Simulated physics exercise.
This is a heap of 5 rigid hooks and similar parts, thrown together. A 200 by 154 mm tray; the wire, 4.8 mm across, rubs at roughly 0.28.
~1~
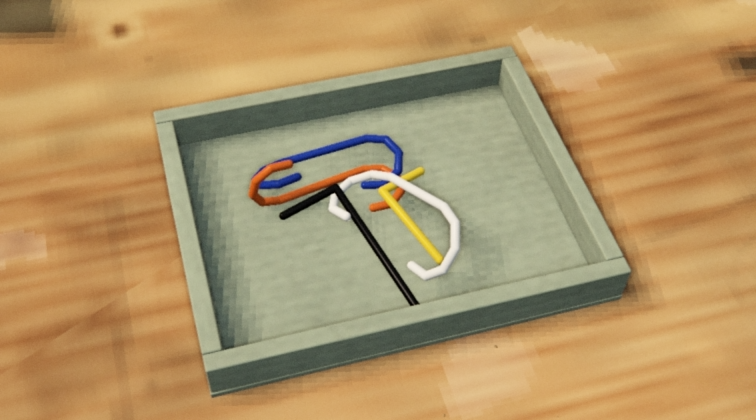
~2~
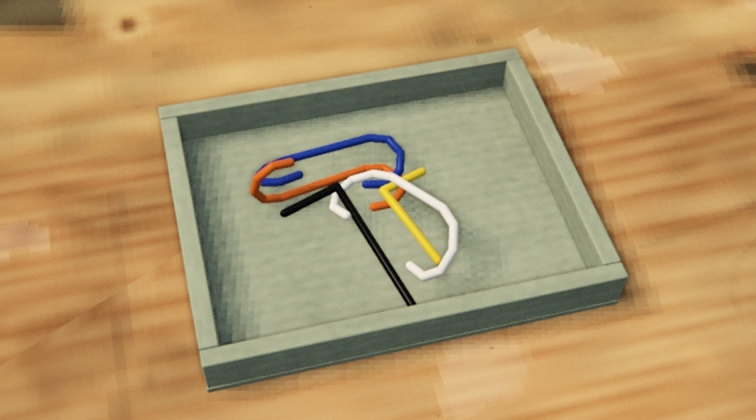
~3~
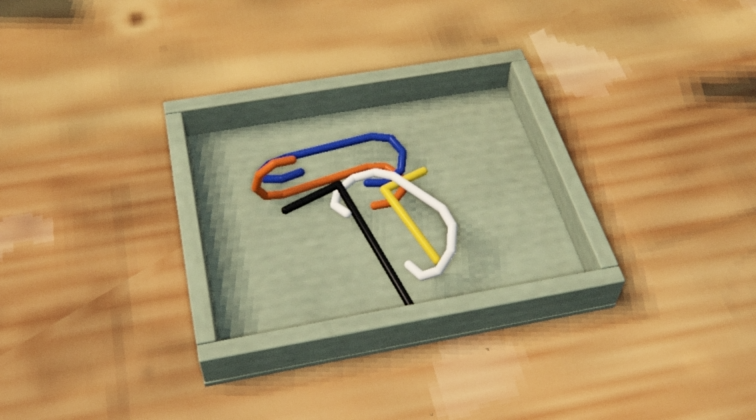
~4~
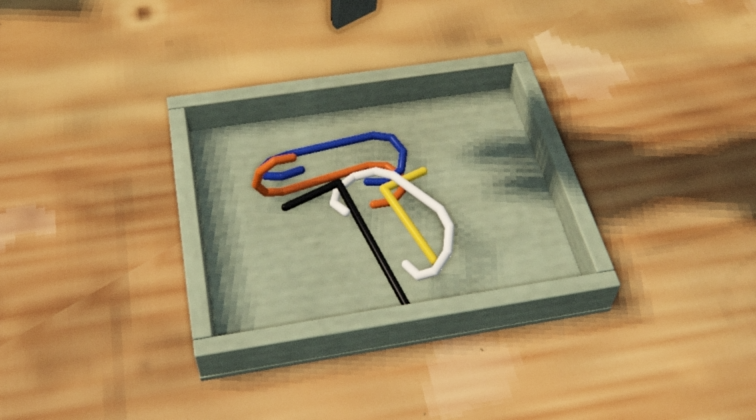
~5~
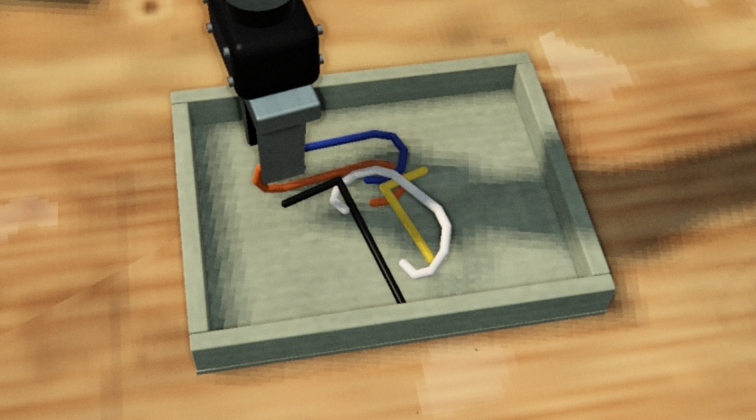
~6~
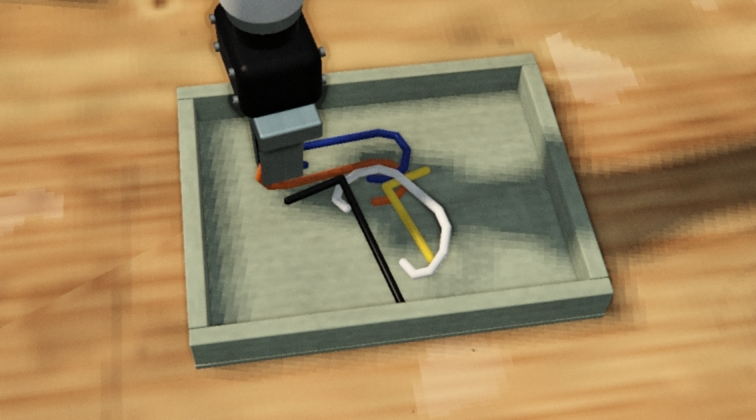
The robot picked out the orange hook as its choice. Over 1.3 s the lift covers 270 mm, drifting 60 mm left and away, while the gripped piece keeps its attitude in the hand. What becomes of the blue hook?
Lifted along.
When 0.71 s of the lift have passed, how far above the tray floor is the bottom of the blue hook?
Some 80 mm up.
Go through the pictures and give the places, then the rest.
In the first frame, fingers out of view, 208 mm above the grip; blue hook from (365, 185) to (297, 177), passing over and under orange hook, under white hook; orange hook from (289, 164) to (373, 208), passing over and under blue hook, under yellow key, under white hook.
In the second frame, fingers out of view, 208 mm above the grip; yellow key from (422, 172) to (439, 261), passing over orange hook; white hook from (410, 266) to (347, 216), passing over orange hook, over blue hook, under black key.
In the third frame, fingers out of view, 194 mm above the grip; black key from (285, 210) to (414, 313), passing over white hook; orange hook from (292, 160) to (375, 206), passing over and under blue hook, under yellow key, under white hook.
In the fourth frame, fingers out of view, 104 mm above the grip; blue hook from (368, 182) to (301, 170), passing over and under orange hook, under white hook.
In the fifth frame, fingers (274, 143) 13 mm above the grip.
In the sixth frame, fingers (278, 157) closed on the orange hook.
Then, 0.39 s into the lift, lowest point more than 20 mm over the tray floor, orange hook 58 mm.
Then, 0.71 s into the lift, lowest point more than 20 mm over the tray floor, orange hook 158 mm, blue hook 82 mm.
Then, 1.30 s into the lift, lowest point more than 20 mm over the tray floor, orange hook 272 mm, blue hook 195 mm.
End, hanging orange hook 272 mm, blue hook 195 mm; the other 3 are down.
